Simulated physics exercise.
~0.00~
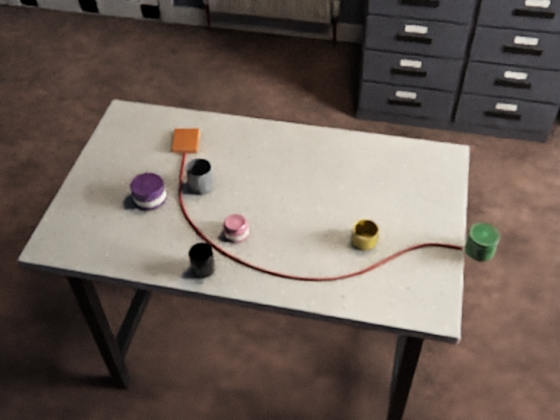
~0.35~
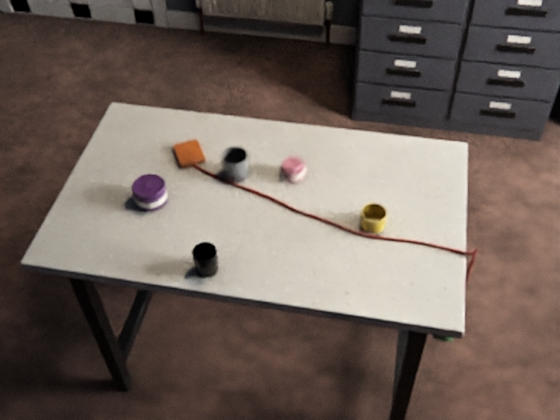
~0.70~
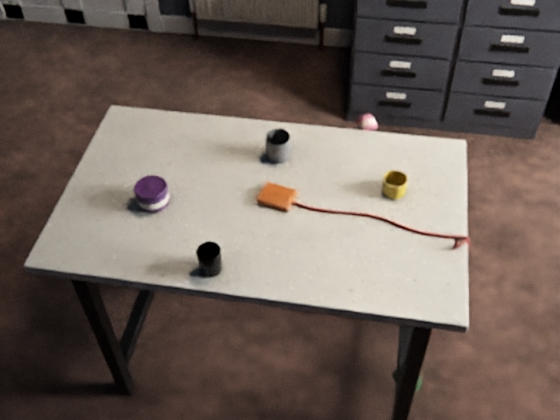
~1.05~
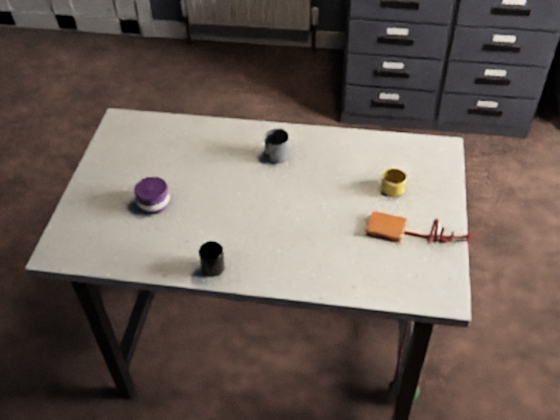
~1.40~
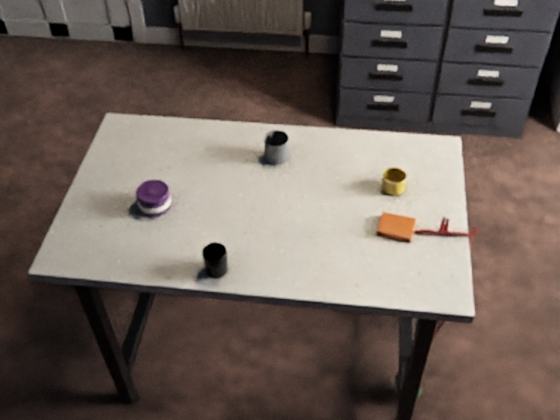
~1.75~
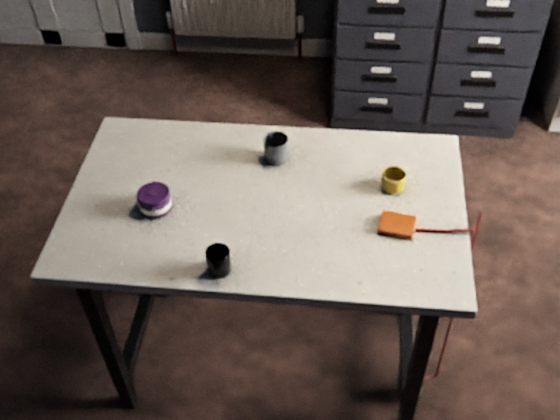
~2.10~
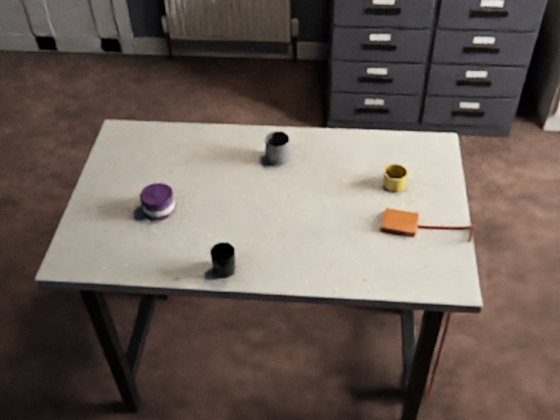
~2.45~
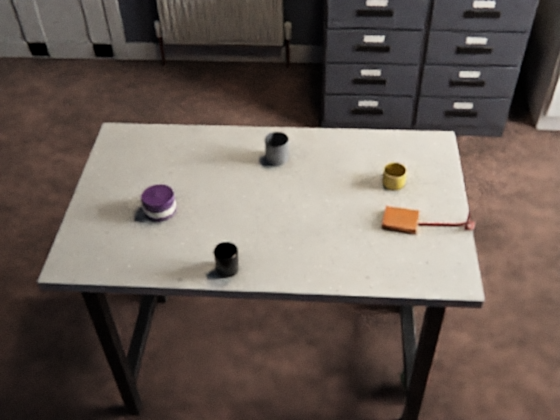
On a pale desk, a falling green object pulls a red cable, sweeping a pink jar off and dragging an orange block rightward.
